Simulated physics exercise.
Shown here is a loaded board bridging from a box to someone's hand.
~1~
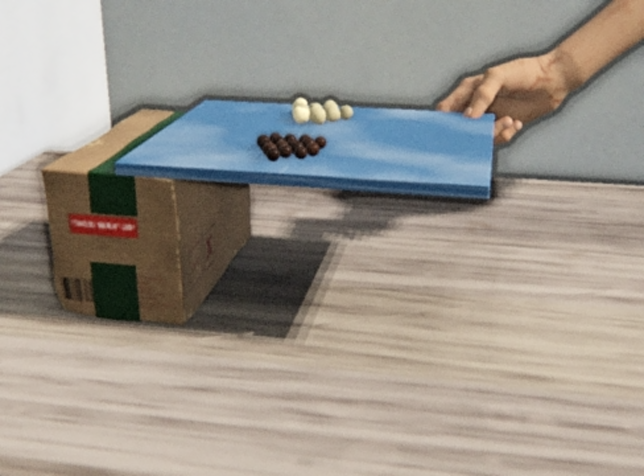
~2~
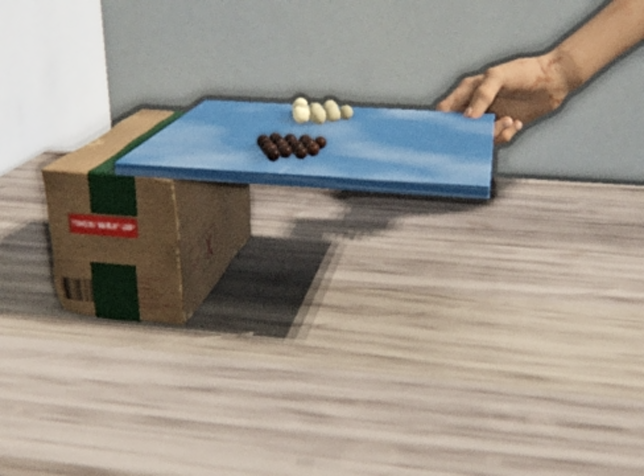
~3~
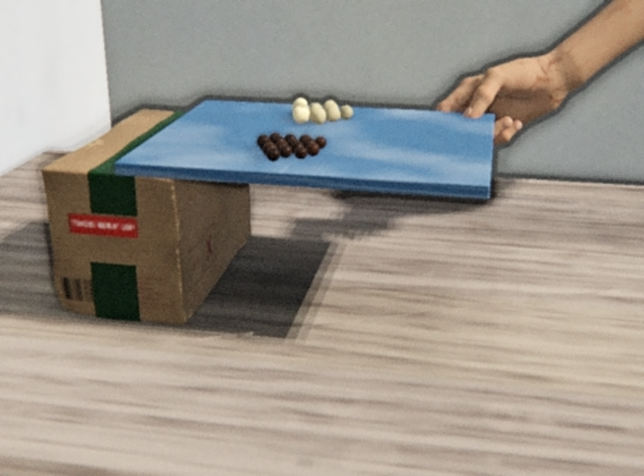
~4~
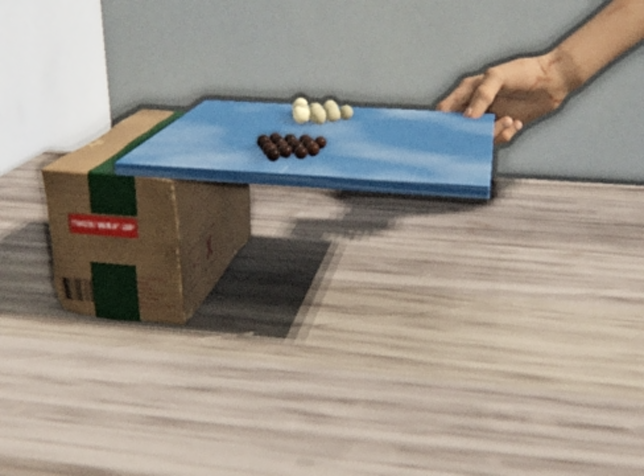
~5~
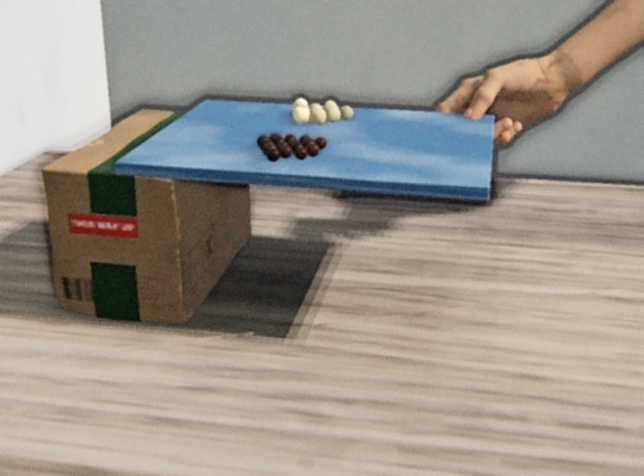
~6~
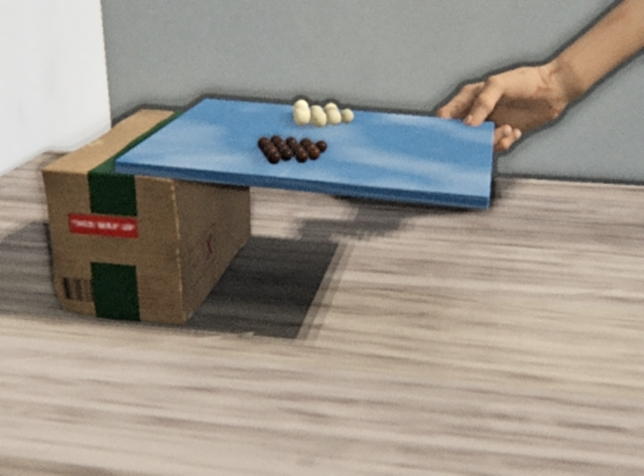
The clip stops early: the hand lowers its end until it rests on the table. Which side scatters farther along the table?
The closer one goes farther.
Then, 0.40 s later than the last frame, board sloping at 11°; near batch every one still on the board; far batch every one still on the board.
Then, 0.92 s later than the last frame, board sloping at 23°; near batch mostly up to a board's length out; far batch every one still on the board.
Then, 1.47 s later than the last frame, board resting at 33°; near batch mostly one to two board lengths out; far batch mostly up to a board's length out.
When it is over, board resting at 33°; near batch mostly more than two board lengths out, roughly half gone off the table; far batch mostly up to a board's length out; the near batch has gone farther.
